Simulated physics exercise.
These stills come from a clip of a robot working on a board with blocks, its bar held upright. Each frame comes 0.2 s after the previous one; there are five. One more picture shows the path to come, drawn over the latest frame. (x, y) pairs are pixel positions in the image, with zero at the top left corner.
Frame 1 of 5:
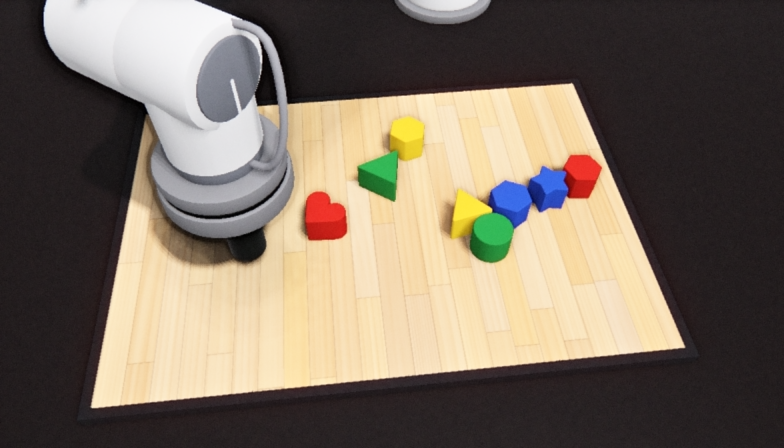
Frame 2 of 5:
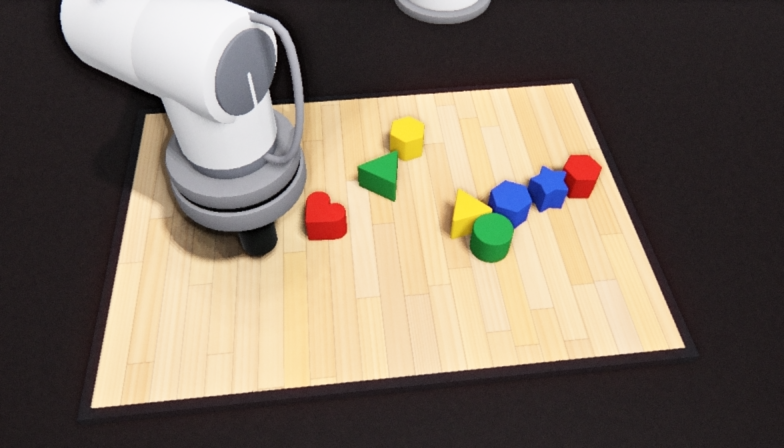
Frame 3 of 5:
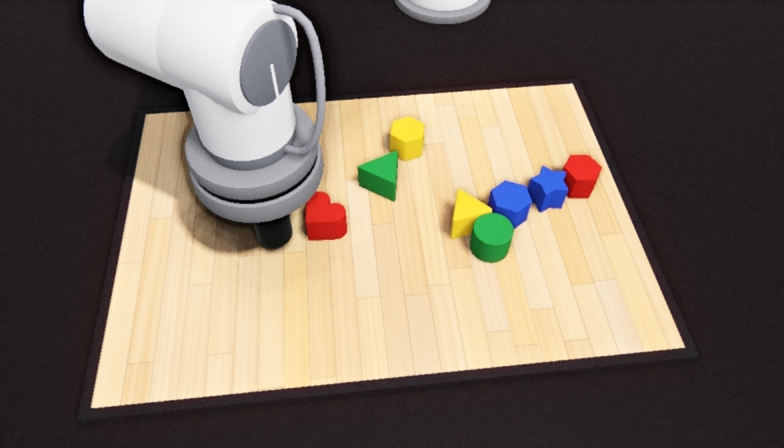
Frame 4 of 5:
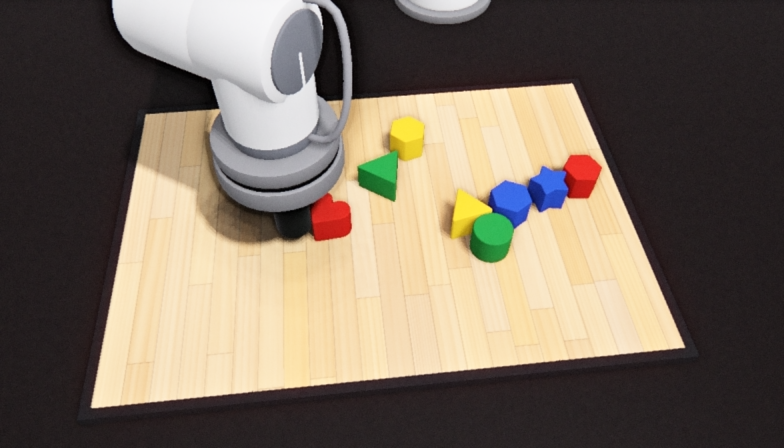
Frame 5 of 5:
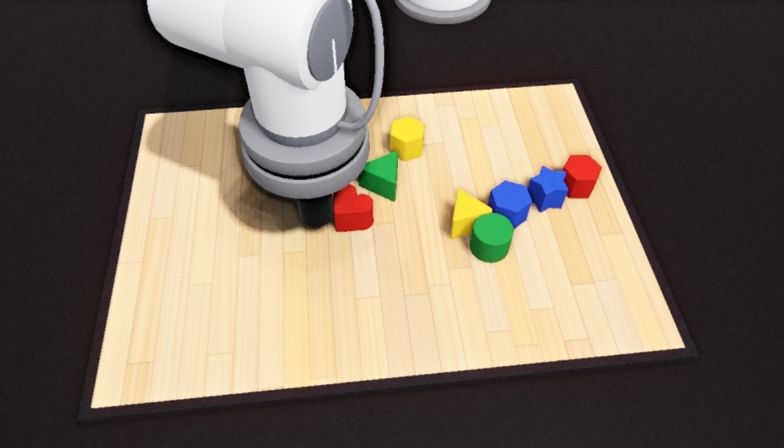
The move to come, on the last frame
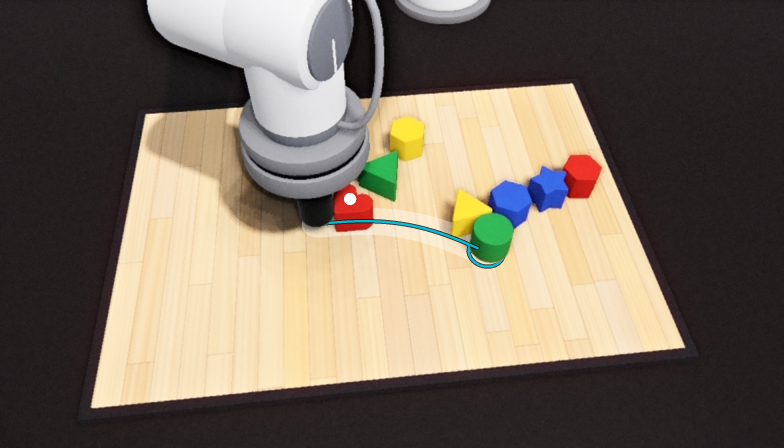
A bulky white and grey robot arm with a short black tip stands over the left side of a pale wooden board, seen from above at an angle. A red heart, green triangle and yellow hexagon sit near the middle, with yellow, green, blue and red blocks clustered rightward. The arm glides right and nudges the heart slightly right and upward, while the other blocks and the view stay still.
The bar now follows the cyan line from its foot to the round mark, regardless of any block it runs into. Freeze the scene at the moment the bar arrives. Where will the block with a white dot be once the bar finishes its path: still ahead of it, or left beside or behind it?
Once the path is finished, the block with a white dot lies beside or behind the bar.
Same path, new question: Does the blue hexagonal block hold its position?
It seems not.
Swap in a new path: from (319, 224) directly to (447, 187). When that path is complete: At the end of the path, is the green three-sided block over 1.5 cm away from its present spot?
I expect so.
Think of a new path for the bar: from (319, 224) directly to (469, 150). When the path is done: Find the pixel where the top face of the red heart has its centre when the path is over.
It is at (409, 189).
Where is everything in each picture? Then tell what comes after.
Lower end of the bar at (249, 247), tops of blocks, red heart at (323, 208), green three-sided block at (383, 166), yellow three-sided block at (468, 205), green circle at (494, 228), blue hexagonal block at (511, 195), in the first picture.
Bar at (260, 241), blocks as before, in the second picture.
Bar at (275, 234), blocks as before, in the third picture.
Bar at (295, 225), red heart at (327, 207), in the fourth picture.
Bar at (317, 214), red heart at (350, 199), green three-sided block at (383, 166), yellow three-sided block at (468, 205), green circle at (494, 228), blue hexagonal block at (511, 195), in the fifth picture.
The drawn path runs from (319, 224) via (376, 221) and (432, 231), ending at (486, 252); the dot is on the red heart.
The first path, step by step. One third of the way, bar at (377, 211); red heart at (406, 188), turned 40° anticlockwise; green three-sided block at (388, 165), turned 20° anticlockwise.
Two thirds of the way, bar at (433, 221); red heart at (428, 182), turned 65° anticlockwise; green three-sided block at (390, 164), turned 30° anticlockwise.
At the end, bar at (488, 242); red heart at (428, 182), turned 65° anticlockwise; green three-sided block at (390, 164), turned 30° anticlockwise; yellow three-sided block at (499, 209), turned 65° anticlockwise; green circle at (529, 240); blue hexagonal block at (526, 186).
